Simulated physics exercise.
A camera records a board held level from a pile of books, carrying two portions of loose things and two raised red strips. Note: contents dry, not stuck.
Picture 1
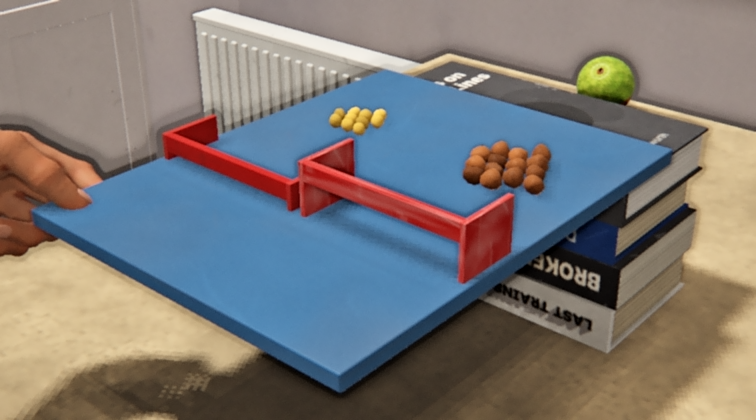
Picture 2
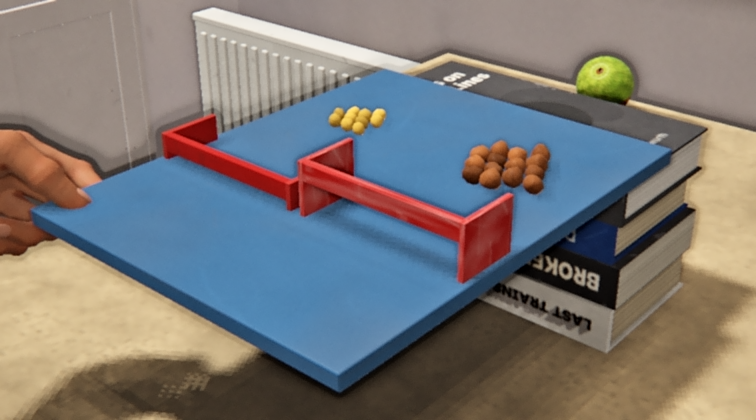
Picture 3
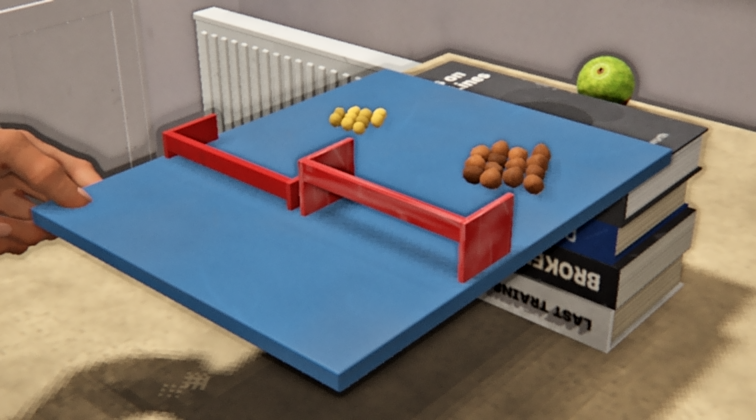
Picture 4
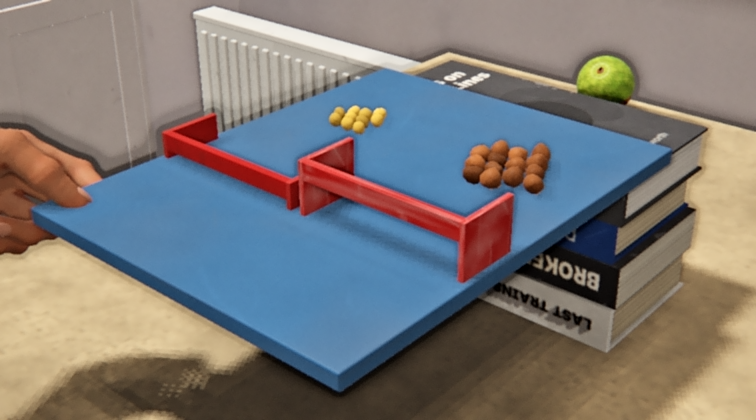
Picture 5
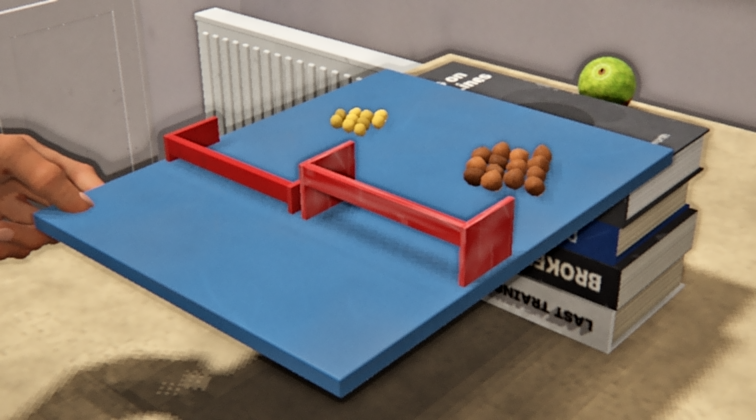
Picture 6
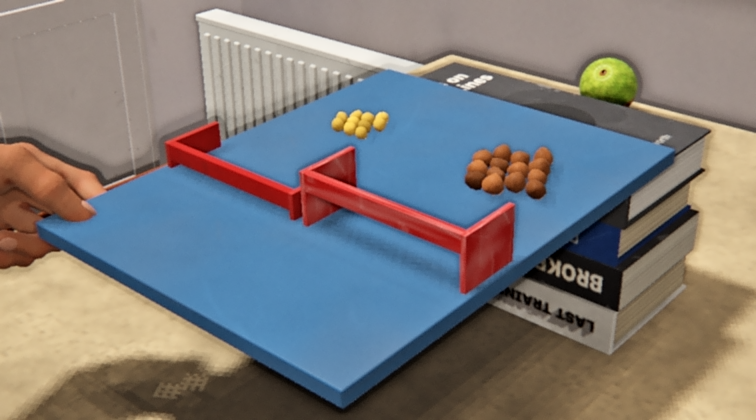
On a pale, rough-textured tabletop in a room with a white radiator and door behind, seen from slightly above, a hand at the left holds a blue board beside a stack of books. Two red gates stand across the board, with small yellow pieces behind the left one, brown balls at the right, and a green fruit beyond. The board stays almost still, then its held left end dips very slightly, while the pieces keep their places on it.
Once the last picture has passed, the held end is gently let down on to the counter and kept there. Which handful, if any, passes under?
I'd bet the front handful heads on downhill, I'd bet the back handful stays caught.
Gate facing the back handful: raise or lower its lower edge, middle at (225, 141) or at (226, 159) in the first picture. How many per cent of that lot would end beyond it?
About 100 %, then 100 %.
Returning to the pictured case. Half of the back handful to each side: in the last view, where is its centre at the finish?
Centre at rest, last frame: Approx. (264, 282) px.
Then, 0.37 s later than the last frame, board sloping at 10°; front handful where it was; back handful where it was.
Then, 0.84 s later than the last frame, board sloping at 20°; front handful has reached its gate; back handful on its way down.
Then, 1.35 s later than the last frame, board resting at 29°; front handful every one past its gate; back handful has reached its gate.
When it is over, board resting at 29°; front handful every one past its gate; back handful gathered behind its gate.
